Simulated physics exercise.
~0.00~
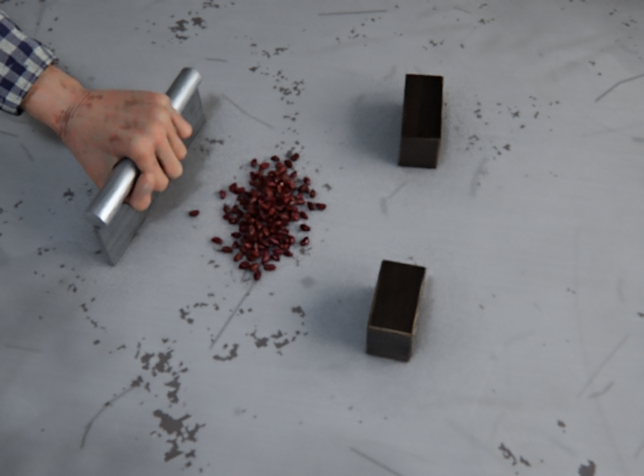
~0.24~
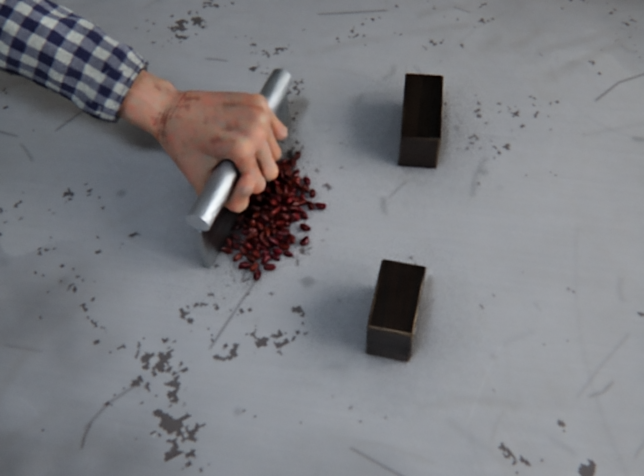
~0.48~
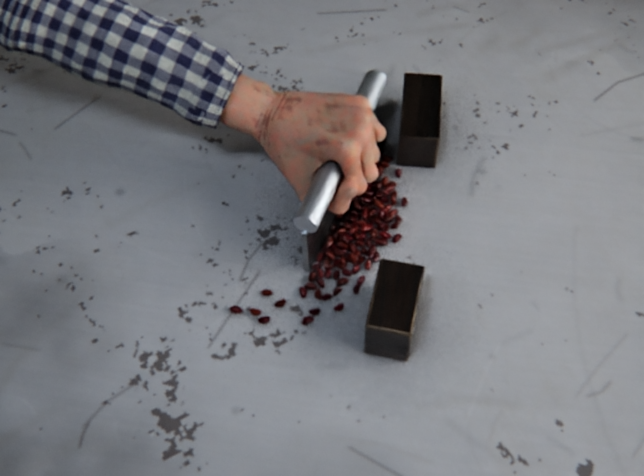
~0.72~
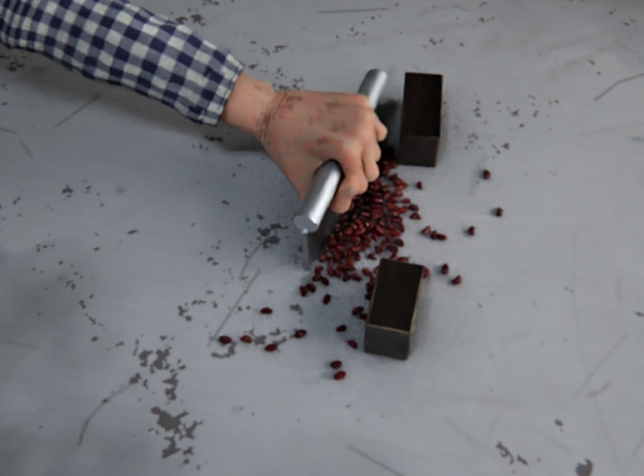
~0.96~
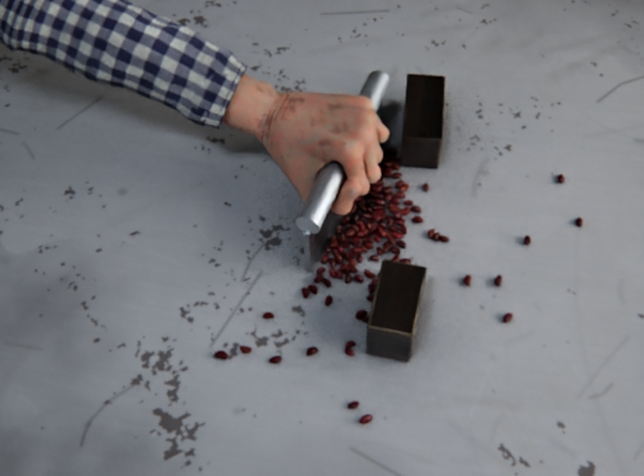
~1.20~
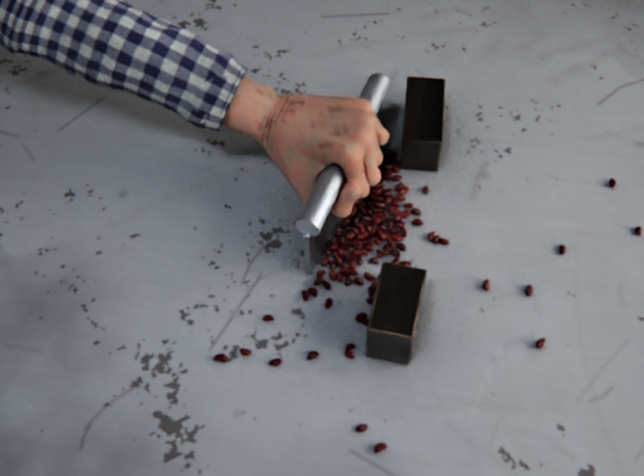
At the start, a hand in a checked sleeve holds a metal scraper to the left of a pile of dark red beans on a scuffed grey surface, with two dark blocks standing apart on the right. The hand moves the scraper right until it meets the pile. It pushes the beans toward the gap between the blocks, leaving a few behind. The scraper then stops just short of the blocks, while some beans scatter onward, several through the gap and a few past the near block. In the end, most beans remain bunched before the blocks.
